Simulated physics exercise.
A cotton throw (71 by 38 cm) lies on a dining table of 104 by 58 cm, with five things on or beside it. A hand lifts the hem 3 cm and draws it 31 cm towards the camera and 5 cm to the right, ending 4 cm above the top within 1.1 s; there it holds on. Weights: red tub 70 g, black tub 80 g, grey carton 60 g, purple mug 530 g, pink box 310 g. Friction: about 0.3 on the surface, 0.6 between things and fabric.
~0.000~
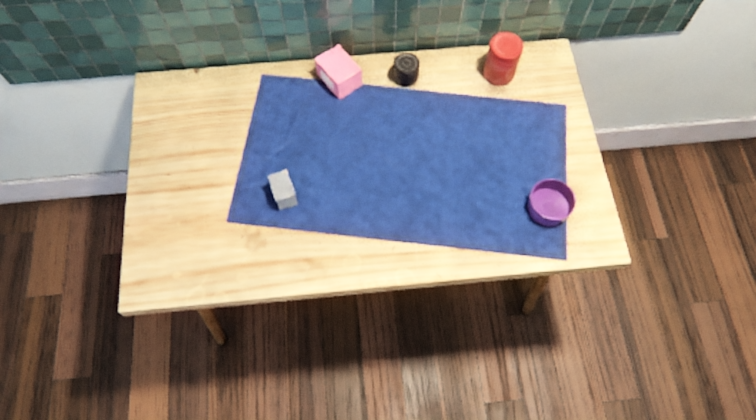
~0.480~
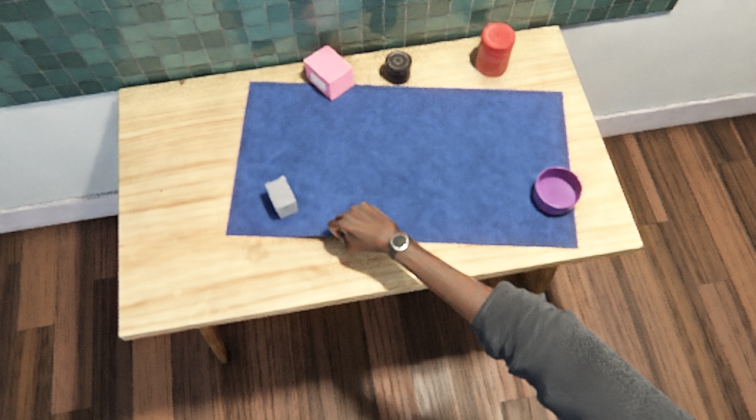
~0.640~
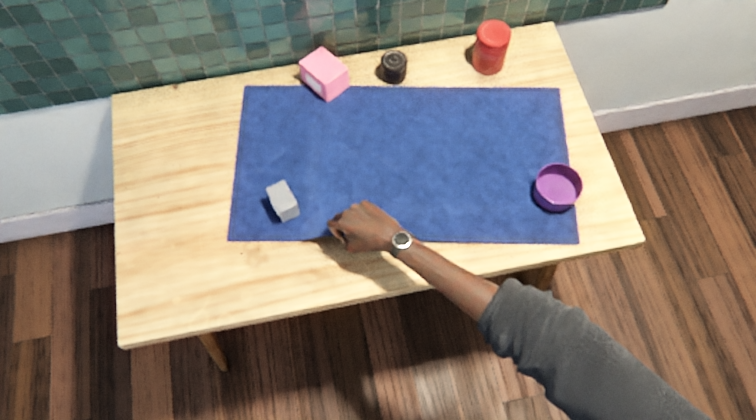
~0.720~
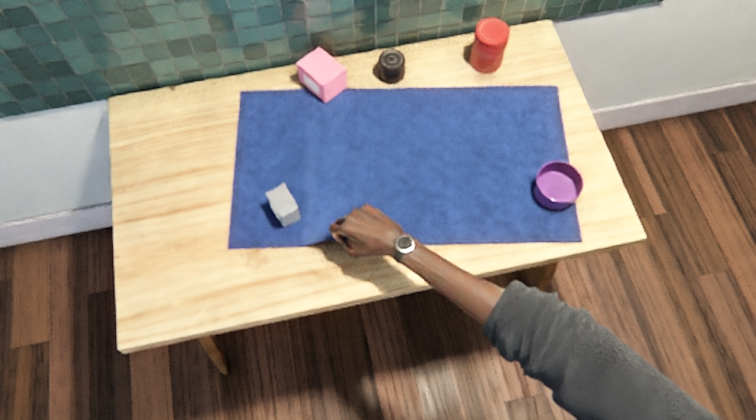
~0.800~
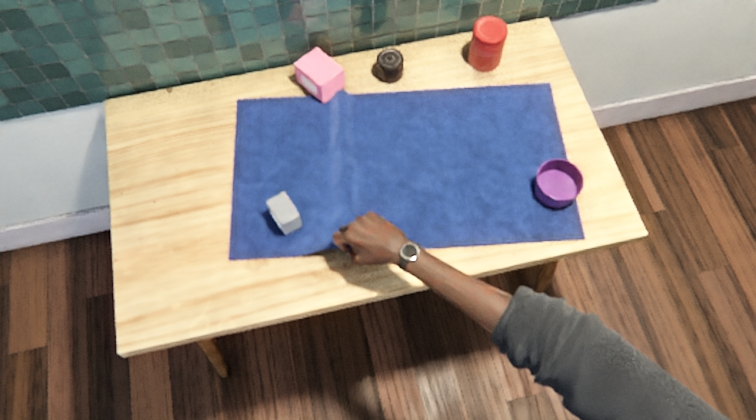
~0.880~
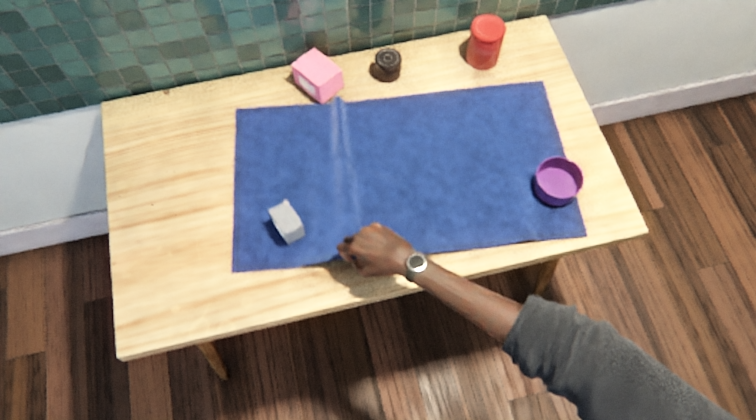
A blue cotton throw shifts slightly on a pale wooden table beside a green tiled wall, seen from above as the view moves and tilts a little. A small grey carton sits at its left and a purple bowl-like mug at its right, with a pink box, black tub and red tub along the back. A grey-sleeved arm wearing a watch reaches in, grips the near edge and pulls it slightly nearer and right, creasing the cloth.
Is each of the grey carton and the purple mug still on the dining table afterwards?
The grey carton drops off, the purple mug keeps to the top.
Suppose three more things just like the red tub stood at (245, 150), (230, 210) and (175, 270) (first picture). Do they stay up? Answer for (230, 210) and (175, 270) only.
In turn: Drops off, remains.
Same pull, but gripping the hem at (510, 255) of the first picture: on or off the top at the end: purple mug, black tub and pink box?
Then: Purple mug drops off, black tub stays on, pink box remains.
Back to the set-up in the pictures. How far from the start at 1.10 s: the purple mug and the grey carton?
Purple mug 0 cm, grey carton 15 cm.
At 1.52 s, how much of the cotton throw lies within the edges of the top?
Some 65 per cent of it.
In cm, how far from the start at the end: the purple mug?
About: Purple mug 8 cm.
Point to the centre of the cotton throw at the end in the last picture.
Around (393, 283).
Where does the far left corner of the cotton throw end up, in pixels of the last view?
At about (226, 307).
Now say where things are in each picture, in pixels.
The first frame shows shows, grey carton (281, 185); purple mug (553, 199); cotton throw corners (227, 222) (262, 74) (566, 105) (567, 260).
The second frame shows shows, cotton throw corners (226, 235) (250, 82); grip (342, 236).
The third frame shows shows, grey carton (281, 196); cotton throw corners (227, 241) (244, 86); grip (341, 236).
The fourth frame shows shows, grey carton (282, 200); cotton throw corners (228, 249) (241, 91); grip (343, 240).
The fifth frame shows shows, grey carton (283, 208); cotton throw corners (229, 260) (237, 100); grip (347, 248).
The sixth frame shows shows, grey carton (286, 217); purple mug (560, 177); cotton throw corners (232, 273) (236, 109) (543, 81) (587, 236); grip (351, 259).
After 1.1 s, 100 % of the cotton throw is still over the top; grey carton 13 cm off its start.
After 1.3 s, 85 % of the cotton throw is still over the top; grey carton 22 cm off its start, purple mug 3 cm off its start.
After 1.5 s, 65 % of the cotton throw is still over the top; grey carton over the edge, purple mug 5 cm off its start at (546, 196).
After 1.7 s, 60 % of the cotton throw is still over the top; grey carton over the edge, purple mug 8 cm off its start.
After 3.3 s, 60 % of the cotton throw is still over the top; grey carton over the edge, purple mug 8 cm off its start at (541, 204).
